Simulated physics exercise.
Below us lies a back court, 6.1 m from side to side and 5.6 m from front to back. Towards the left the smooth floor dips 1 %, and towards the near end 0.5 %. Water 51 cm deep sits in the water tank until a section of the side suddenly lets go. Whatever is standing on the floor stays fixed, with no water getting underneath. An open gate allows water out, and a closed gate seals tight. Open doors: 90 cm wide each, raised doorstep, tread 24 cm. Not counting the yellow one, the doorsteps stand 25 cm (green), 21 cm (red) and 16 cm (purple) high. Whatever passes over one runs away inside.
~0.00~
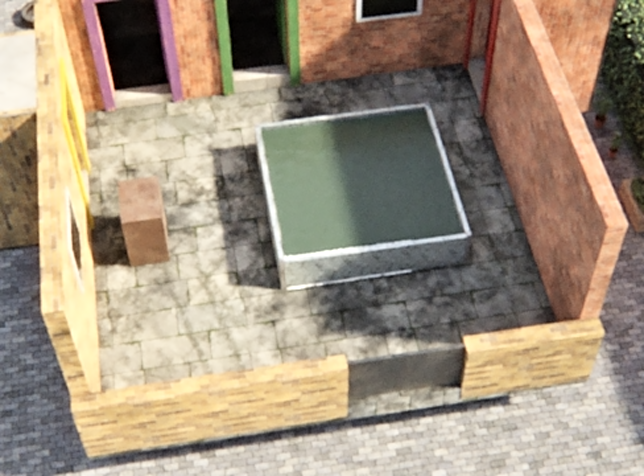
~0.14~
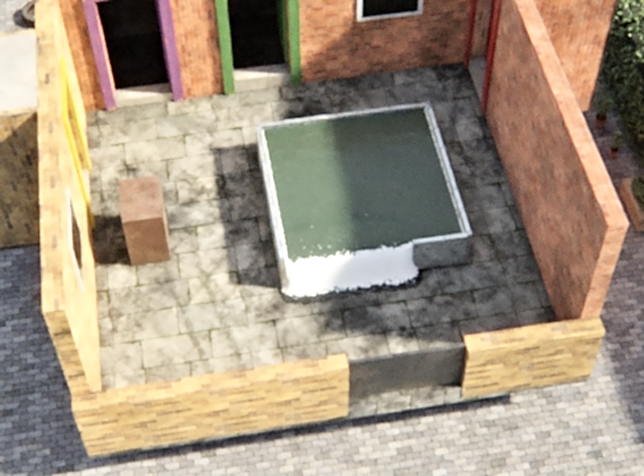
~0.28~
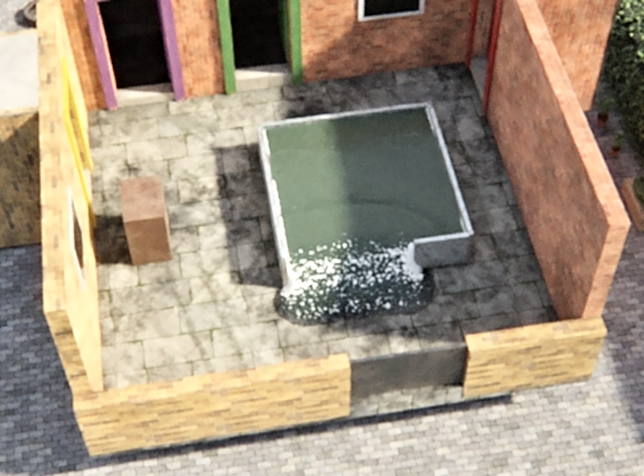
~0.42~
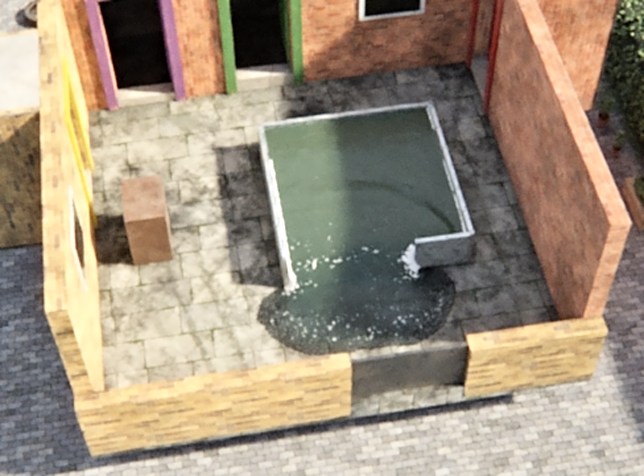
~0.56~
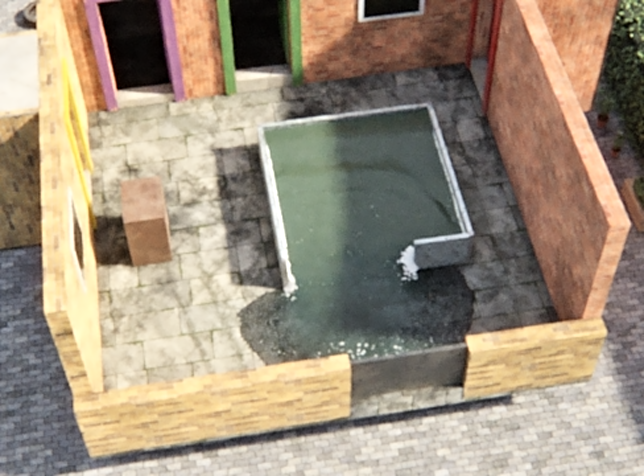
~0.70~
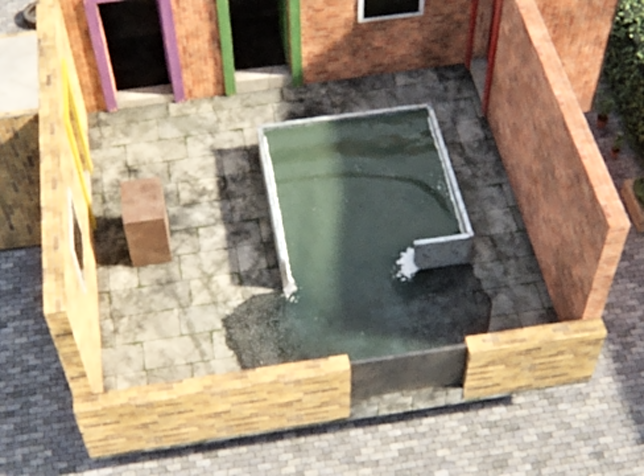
Water burst through a gap in the near side of a square tank in a walled courtyard, foaming white at first, then spreading as a dark pool across the paving to the low front wall.
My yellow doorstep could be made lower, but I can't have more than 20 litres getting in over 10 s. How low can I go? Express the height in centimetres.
You could bring it down to roughly 6.5 cm.
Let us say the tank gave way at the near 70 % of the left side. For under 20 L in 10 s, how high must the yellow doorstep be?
The answer is some 13.5 cm.
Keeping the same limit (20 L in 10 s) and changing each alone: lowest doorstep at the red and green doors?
About 11.0 cm at red and 11.5 cm at green.
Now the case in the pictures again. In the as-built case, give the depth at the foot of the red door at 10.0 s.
Depth: Near 12.0 cm.
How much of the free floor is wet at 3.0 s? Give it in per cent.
I'd say near 40 percent is wet.
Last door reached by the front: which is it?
I'd say the green door.
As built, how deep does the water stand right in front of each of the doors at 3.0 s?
Lab note, depth in cm: Green 0; red 0; yellow 0; purple 0.
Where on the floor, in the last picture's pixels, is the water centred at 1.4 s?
Centre estimate: (361, 242) px, approximately.
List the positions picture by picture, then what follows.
The first picture shows the water tank at (358, 182) is whole and still, 51 cm deep; the yellow door at (77, 152) is dry.
In the second picture, water pours out at (349, 268) and has run 0.3 m, to (406, 286); about 6 cm deep outside, 51 cm at the back.
In the third picture, the front is at (387, 311), 0.7 m from the gap at (350, 269); 1.1 m2 of floor is wet, 51 cm left at the back.
In the fourth picture, the gap is at (351, 269), the front 1.2 m out at (391, 341); the back of the water tank holds 51 cm.
In the fifth picture, the front is at a hidden place, 1.7 m from the gap at (350, 270); 3.7 m2 of floor is wet, 51 cm left at the back.
In the sixth picture, the gap is at (350, 271), the front 1.8 m out at a hidden place; the back of the water tank holds 52 cm; 3.2 m in a straight line remain to the yellow door at (79, 152).
After 1.4 s water covers 20 % of the floor, deepest (40 cm) near (356, 376); it has not reached the yellow door.
After 3.0 s water covers 40 % of the floor, deepest (39 cm) near (106, 428); it has not reached the yellow door.
After 10.0 s water covers 95 % of the floor, deepest (20 cm) near (91, 174); 12 cm at the yellow door, 1 litre in over its 13 cm doorstep.
At the yellow door as built, the water arrived by 3.2 s and peaked near 12 cm at 10.0 s.
Run again over the same 10 s with other heights there, 31 litres in over 5.5 cm, 13 litres over 7.5 cm. The limit of 20 litres is kept from about 6.5 cm up.
